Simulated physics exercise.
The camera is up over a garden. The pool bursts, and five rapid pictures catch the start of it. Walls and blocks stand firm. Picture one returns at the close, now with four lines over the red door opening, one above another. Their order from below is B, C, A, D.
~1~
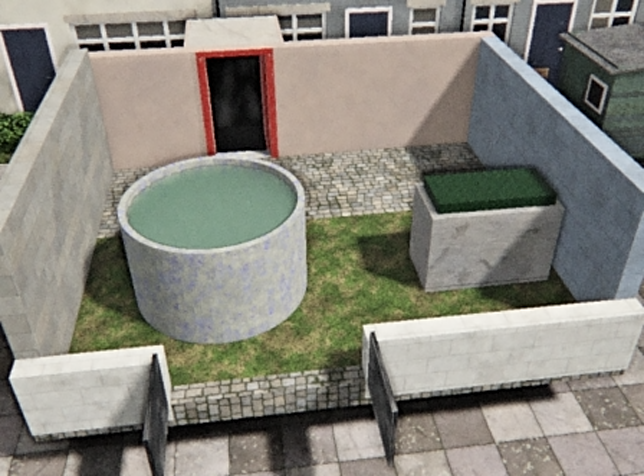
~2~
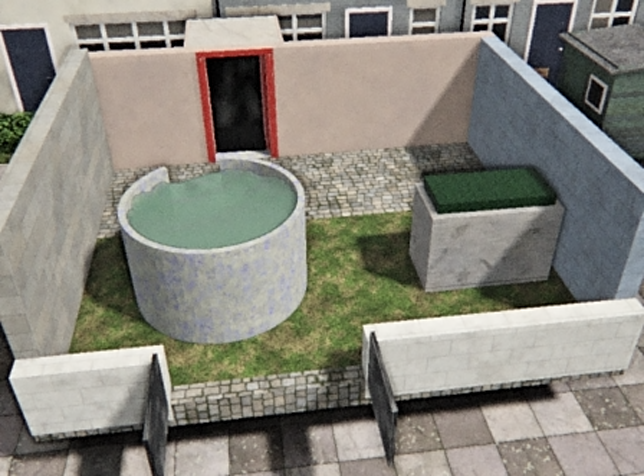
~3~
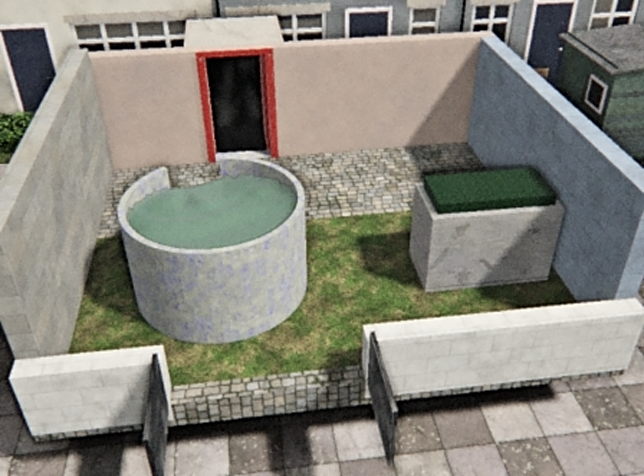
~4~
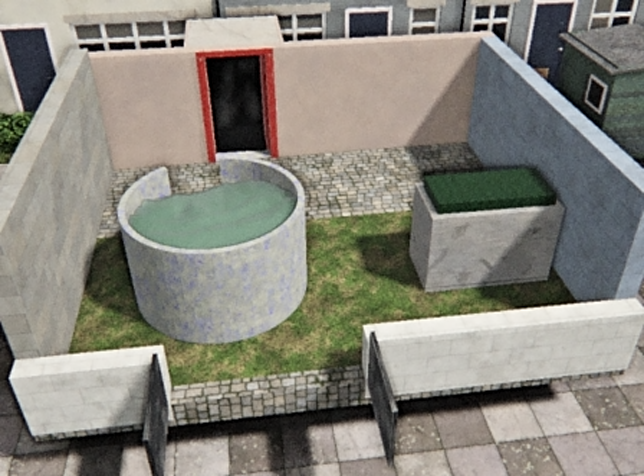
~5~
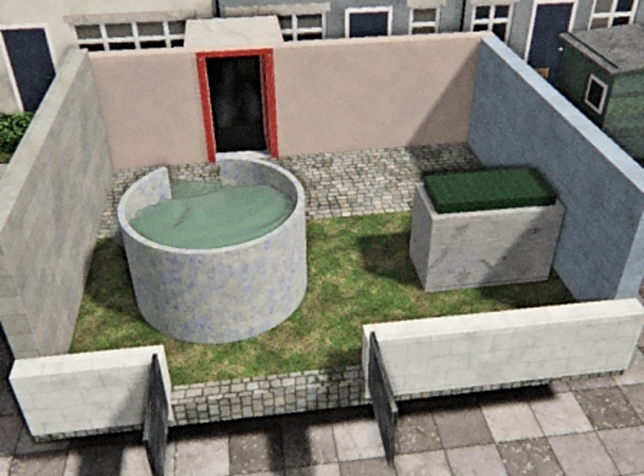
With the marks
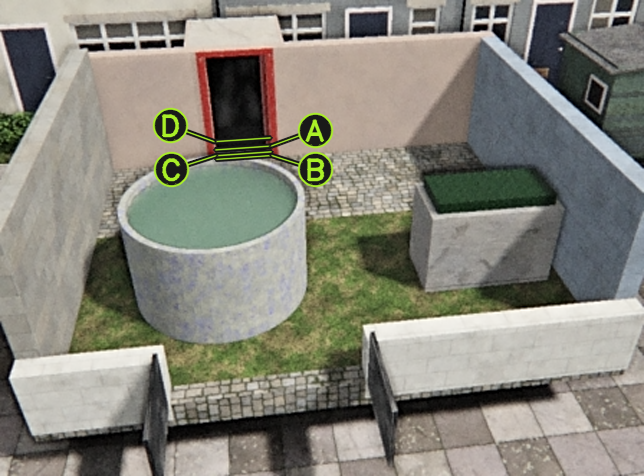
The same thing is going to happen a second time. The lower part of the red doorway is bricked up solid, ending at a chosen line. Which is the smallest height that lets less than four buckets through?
Take D.
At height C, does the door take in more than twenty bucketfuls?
Yes, clearly.
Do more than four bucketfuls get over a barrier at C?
Yes, that goes wrong.
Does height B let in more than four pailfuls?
Yes.
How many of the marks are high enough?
One of the four.
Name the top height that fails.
The answer is A.
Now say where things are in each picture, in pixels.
In the first frame, water in the pool at rest, its middle at (213, 205); foot of the red doorway at (244, 160); open gate at (264, 331).
In the second frame, water covers 1 % of the ground, its front hidden from here.
In the third frame, water covers 3 % of the ground, its front hidden from here.
In the fourth frame, water covers 7 % of the ground, its front hidden from here.
In the fifth frame, water covers 12 % of the ground, its front hidden from here.
In lime, A at (243, 147); B at (244, 157); C at (243, 153); D at (242, 139); from the bottom up B, C, A, D.
With A, some 15 bucketfuls get in.
With B, dozens of bucketfuls pour in.
With C, dozens of bucketfuls pour in.
With D, a bucket or two gets in.
